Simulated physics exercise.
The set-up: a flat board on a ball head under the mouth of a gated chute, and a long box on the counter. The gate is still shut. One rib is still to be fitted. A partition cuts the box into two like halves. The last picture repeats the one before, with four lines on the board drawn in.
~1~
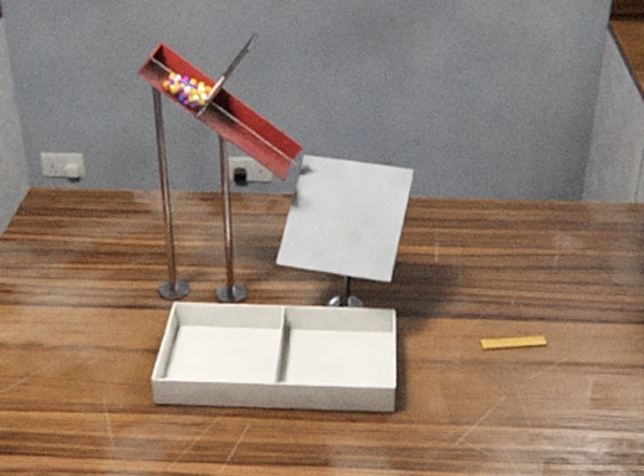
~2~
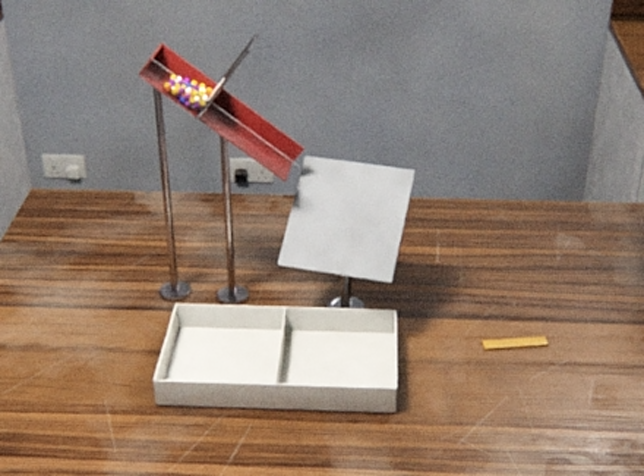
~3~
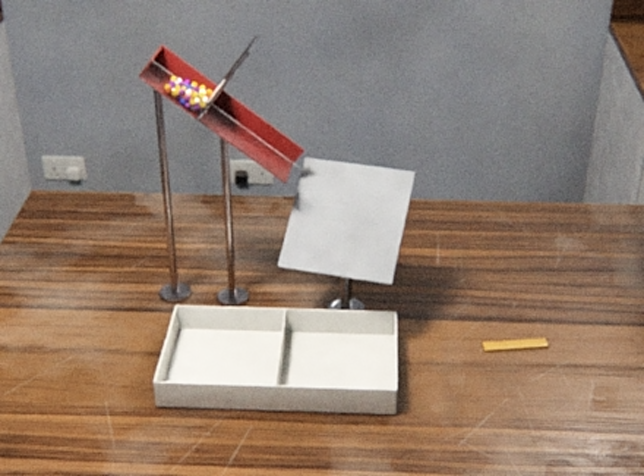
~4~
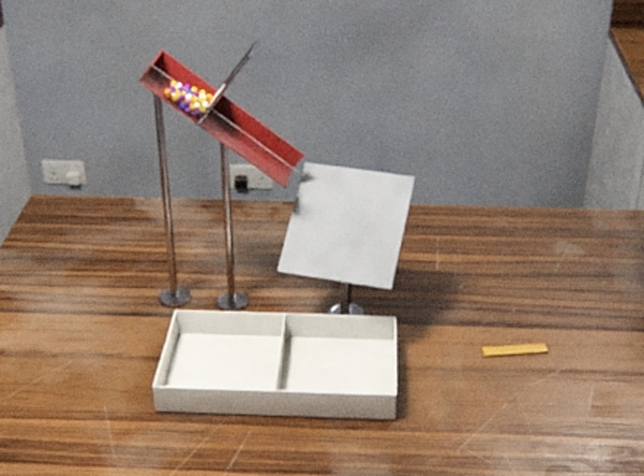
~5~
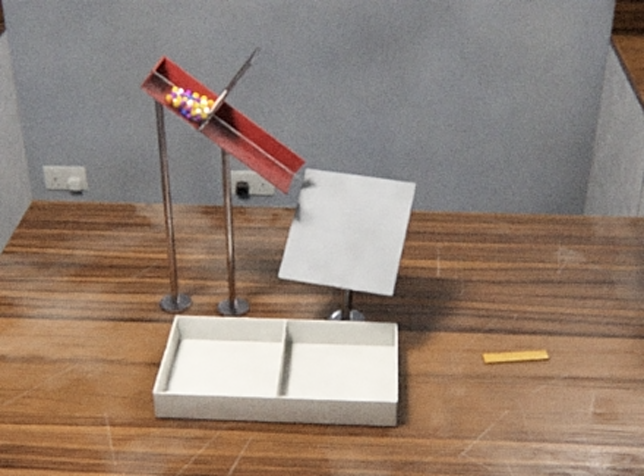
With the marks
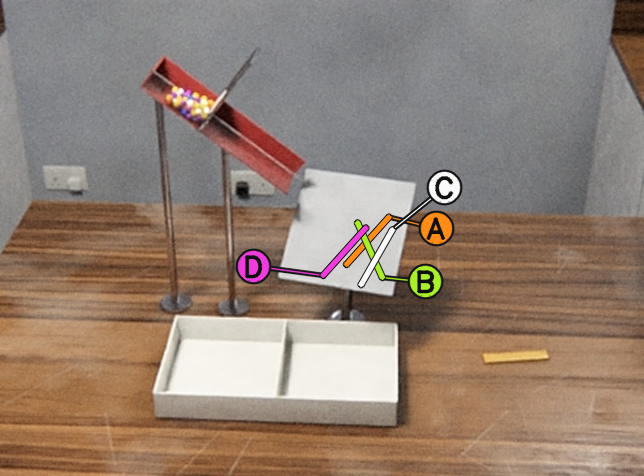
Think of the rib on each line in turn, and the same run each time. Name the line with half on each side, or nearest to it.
It is D.
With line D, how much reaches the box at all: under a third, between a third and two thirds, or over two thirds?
Over two thirds.
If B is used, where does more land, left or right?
Right.
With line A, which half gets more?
More lands on the right.
On the marked copy, line A from (389, 217) to (346, 264); line B from (357, 222) to (382, 277); line C from (392, 229) to (361, 284); line D from (365, 227) to (323, 275).
Choosing A, of what is caught, a small part in the left half, nearly all in the right.
Choosing B, of what is caught, a stray few in the left half, nearly all in the right.
Choosing C, of what is caught, a stray few in the left half, nearly all in the right.
Choosing D, of what is caught, about half in the left half, about half in the right.
